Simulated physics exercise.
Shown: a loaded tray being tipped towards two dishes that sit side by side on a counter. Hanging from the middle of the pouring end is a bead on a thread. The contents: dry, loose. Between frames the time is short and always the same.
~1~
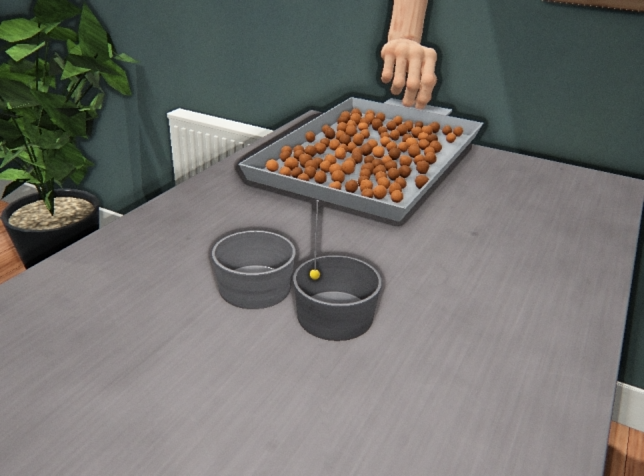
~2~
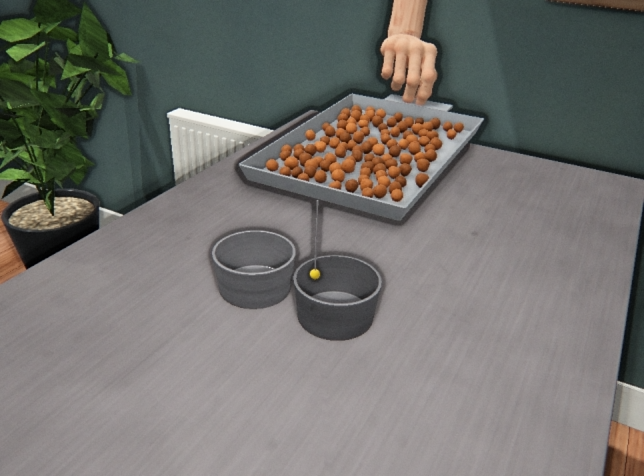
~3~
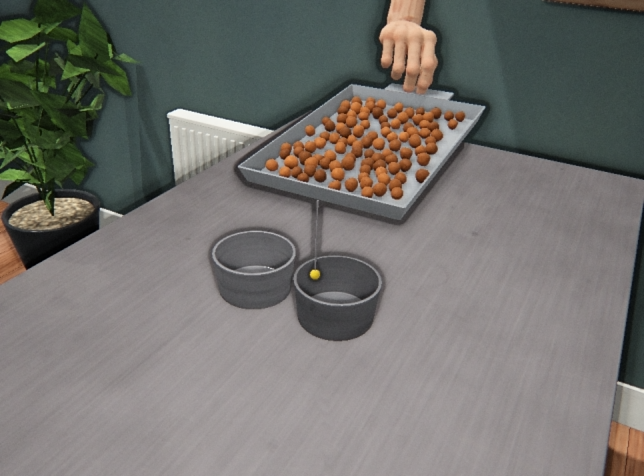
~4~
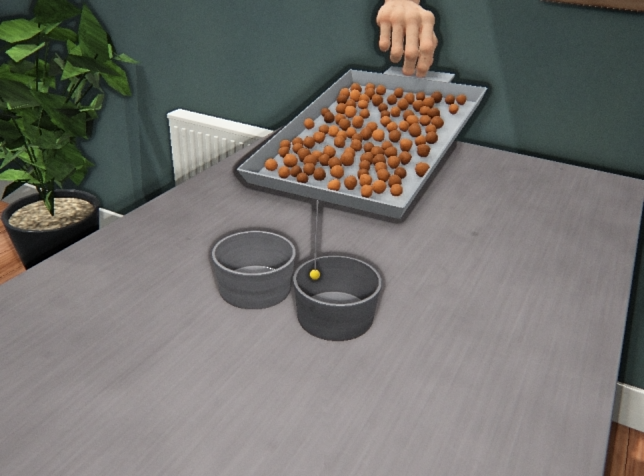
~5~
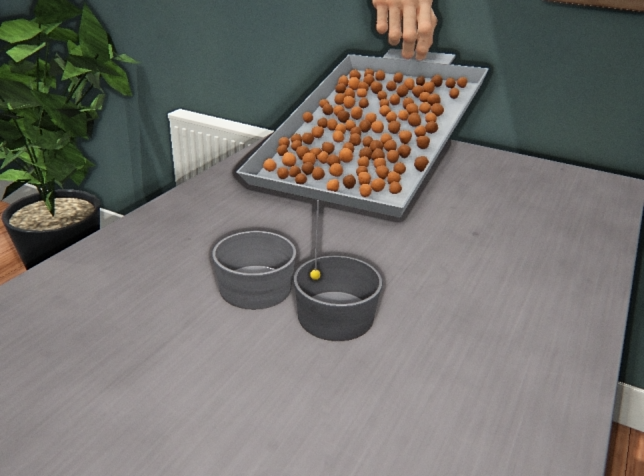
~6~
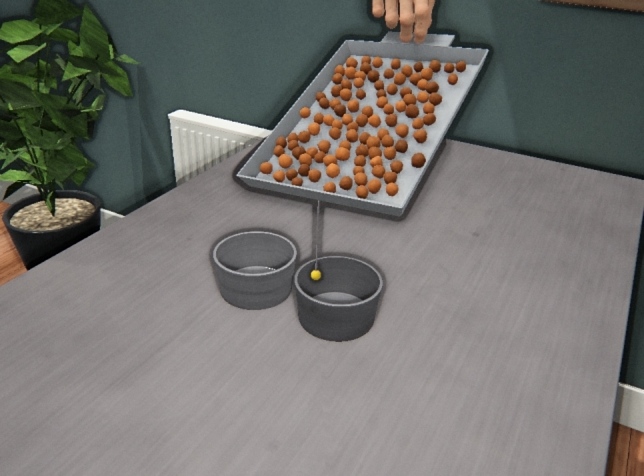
On a grey table near a leafy plant, a hand raised the far end of a tray of brown hazelnuts above two dark dishes, steepening its slant, and the nuts shifted slightly on it.
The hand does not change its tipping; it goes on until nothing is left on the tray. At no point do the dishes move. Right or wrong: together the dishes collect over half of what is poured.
Wrong.
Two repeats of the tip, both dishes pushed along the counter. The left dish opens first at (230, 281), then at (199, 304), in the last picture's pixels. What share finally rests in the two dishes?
Trial 1: 80 percent; trial 2: 40 percent.
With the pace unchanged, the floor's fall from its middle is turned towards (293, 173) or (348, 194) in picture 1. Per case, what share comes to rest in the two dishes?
First case: 50 %; second case: 0 %.
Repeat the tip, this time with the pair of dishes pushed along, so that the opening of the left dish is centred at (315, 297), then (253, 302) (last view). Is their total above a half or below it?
Short of half, then beyond half.
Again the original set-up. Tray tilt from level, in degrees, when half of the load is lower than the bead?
90° or so.
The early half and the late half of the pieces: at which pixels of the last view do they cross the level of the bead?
About (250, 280), and after that about (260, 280).
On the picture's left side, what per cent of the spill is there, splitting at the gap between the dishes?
Roughly 90 percent.
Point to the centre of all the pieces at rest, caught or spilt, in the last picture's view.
It settles centred around (224, 349).
Soon, tray tipped steeply; nearly all on the tray; a small part in the air.
A while on, tray tipped right over; a small part on the tray; about two thirds outside both; about a quarter in the air.
Towards the end, tray tipped past a quarter turn; all outside both.
Finally, tray tipped past a quarter turn; none in the right dish; none in the left dish; all outside both.
